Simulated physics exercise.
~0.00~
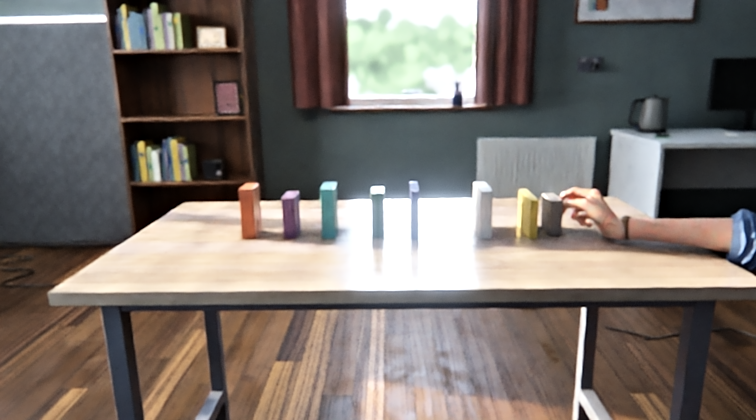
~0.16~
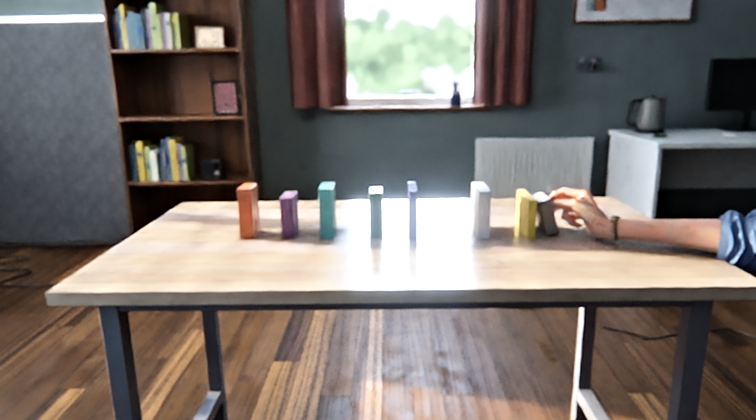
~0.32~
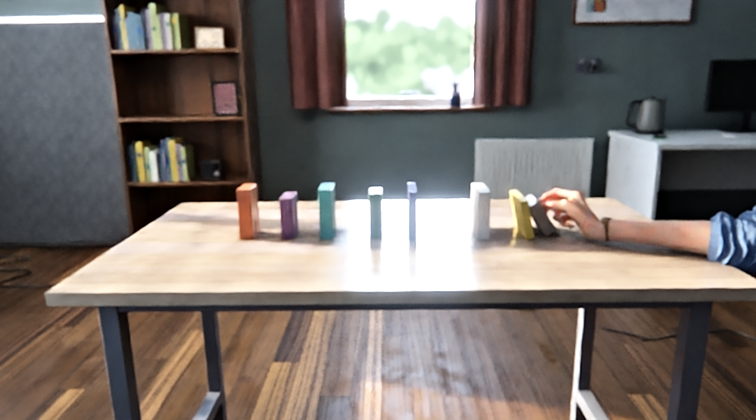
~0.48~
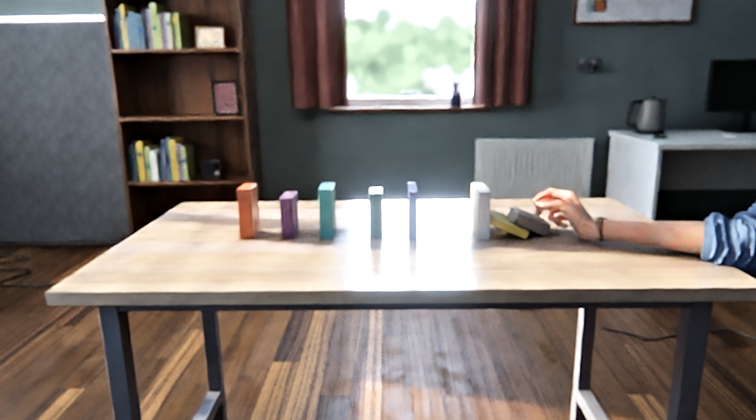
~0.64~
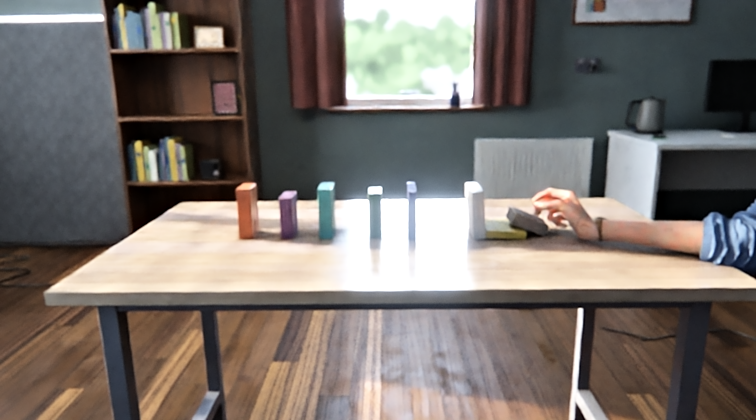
On a wooden table in a room with a bookshelf and a window, a hand tipped the grey block at the right end leftward into the yellow one, and both toppled, the yellow ending flat beside the white block, which stayed standing with the rest.
